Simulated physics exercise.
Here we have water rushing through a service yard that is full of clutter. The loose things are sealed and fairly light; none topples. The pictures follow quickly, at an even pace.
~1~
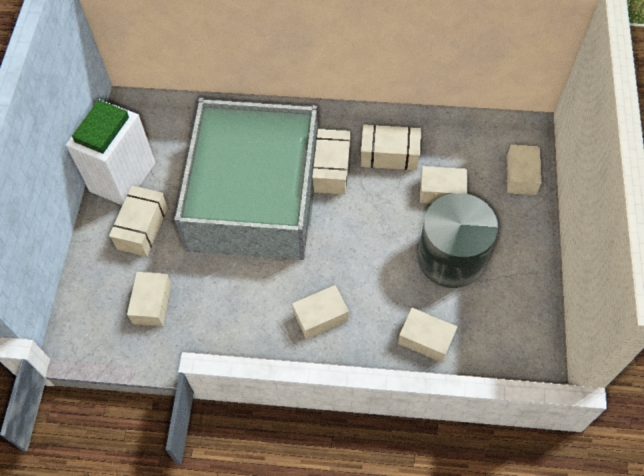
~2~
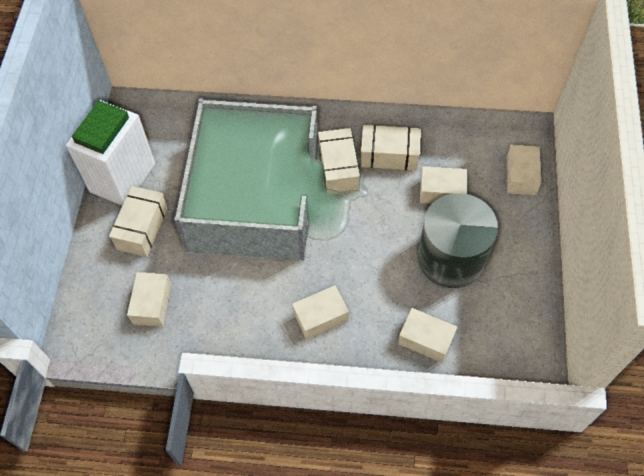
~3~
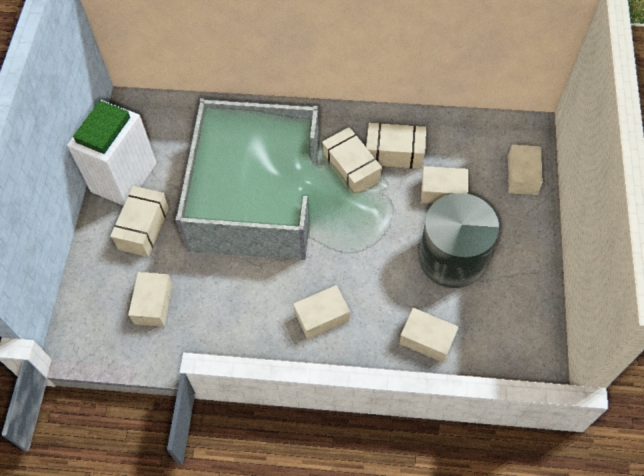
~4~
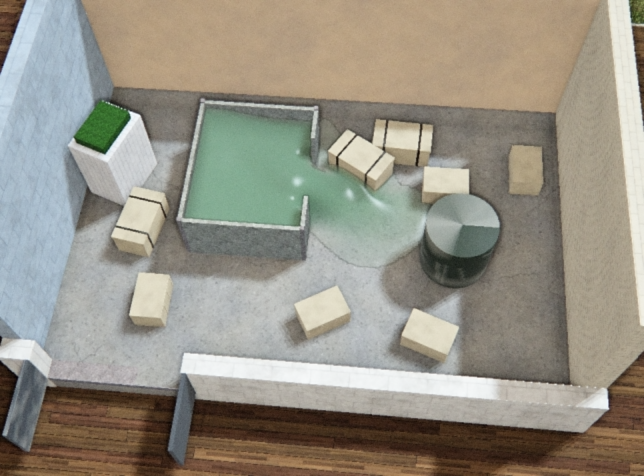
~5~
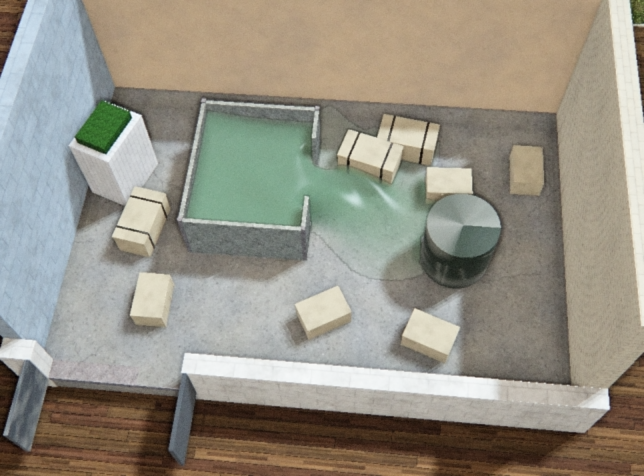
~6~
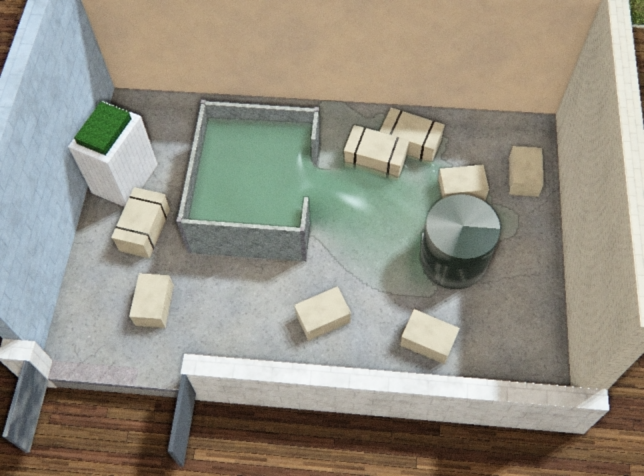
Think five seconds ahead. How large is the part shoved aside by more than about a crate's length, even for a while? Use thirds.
That comes to from one to two thirds.
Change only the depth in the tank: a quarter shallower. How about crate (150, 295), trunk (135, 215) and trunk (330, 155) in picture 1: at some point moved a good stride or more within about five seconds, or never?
As listed: Less than that, under that, pushed that far.
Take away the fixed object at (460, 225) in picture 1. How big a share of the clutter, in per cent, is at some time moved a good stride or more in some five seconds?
Roughly 60 per cent.
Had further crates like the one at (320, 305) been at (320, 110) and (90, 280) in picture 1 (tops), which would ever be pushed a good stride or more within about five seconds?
In that order: Shifted that much, no.
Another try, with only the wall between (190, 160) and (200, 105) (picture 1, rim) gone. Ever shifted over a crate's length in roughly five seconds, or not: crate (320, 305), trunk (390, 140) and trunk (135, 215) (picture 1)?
In turn: Less than that, no, that far or more.
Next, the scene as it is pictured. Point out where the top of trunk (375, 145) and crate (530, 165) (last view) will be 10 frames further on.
At about (411, 125) and (554, 127).
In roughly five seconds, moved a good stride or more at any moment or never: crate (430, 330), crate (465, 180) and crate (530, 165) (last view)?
In that order: Pushed that far, that far or more, that far or more.
A moment on, 3 of 8 are well off their spots; 0 afloat.
Next, 4 of 8 are well off their spots; 3 afloat.
Later, 5 of 8 are well off their spots; 5 afloat.
In the end, 5 of 8 are well off their spots, and 5 have been at some point; 5 afloat.
